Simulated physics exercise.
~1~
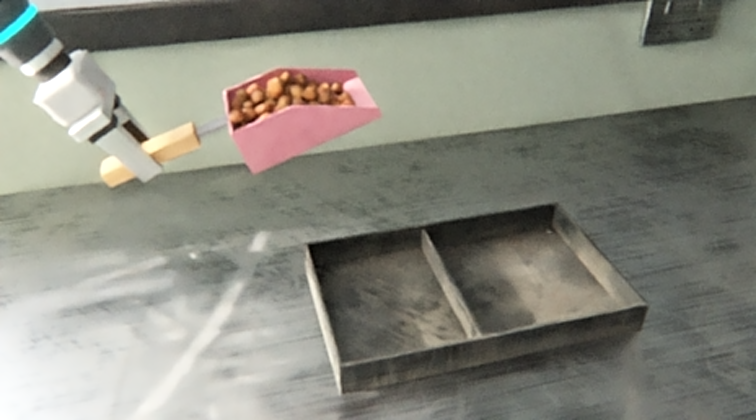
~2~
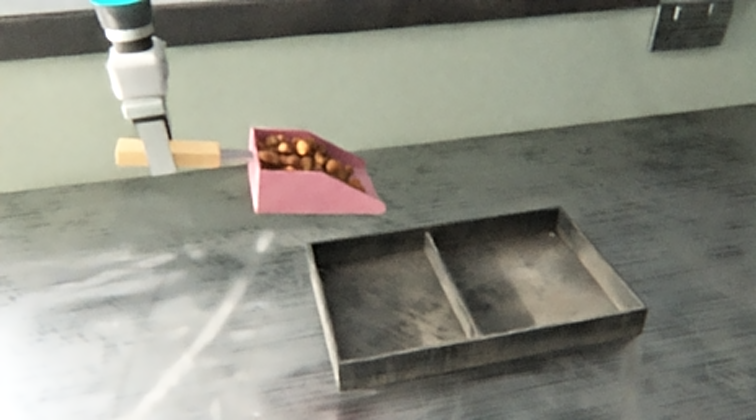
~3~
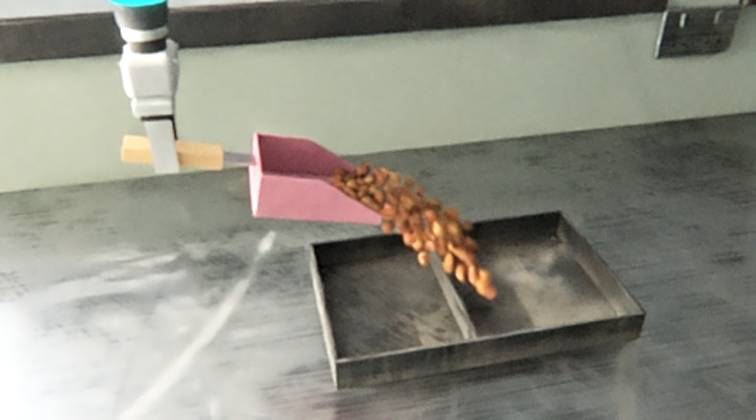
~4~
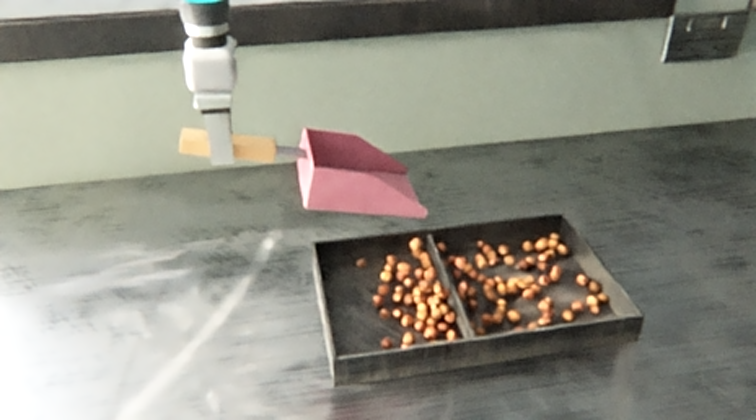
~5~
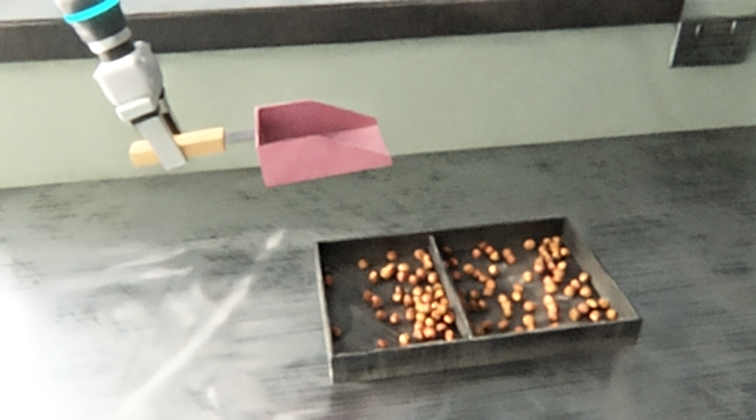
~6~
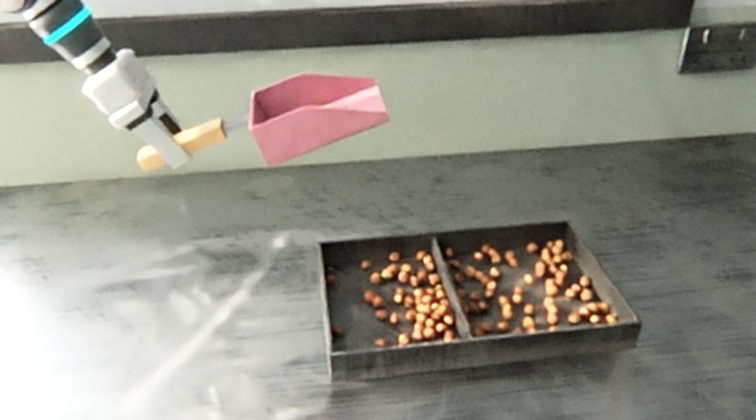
A robot arm holds a pink scoop by its wooden handle, heaped with brown hazelnuts, above a dark tray split by a cross wall. The arm lowers the scoop and tips its open front downward toward the tray. The nuts slide out in a stream and drop to the right, over the dividing wall. The scoop, now empty, shifts right while the nuts scatter across both parts. The arm then draws it back left and upward, levelling it and tilting it backward. It ends raised and empty, with nuts lying on both sides of the wall.
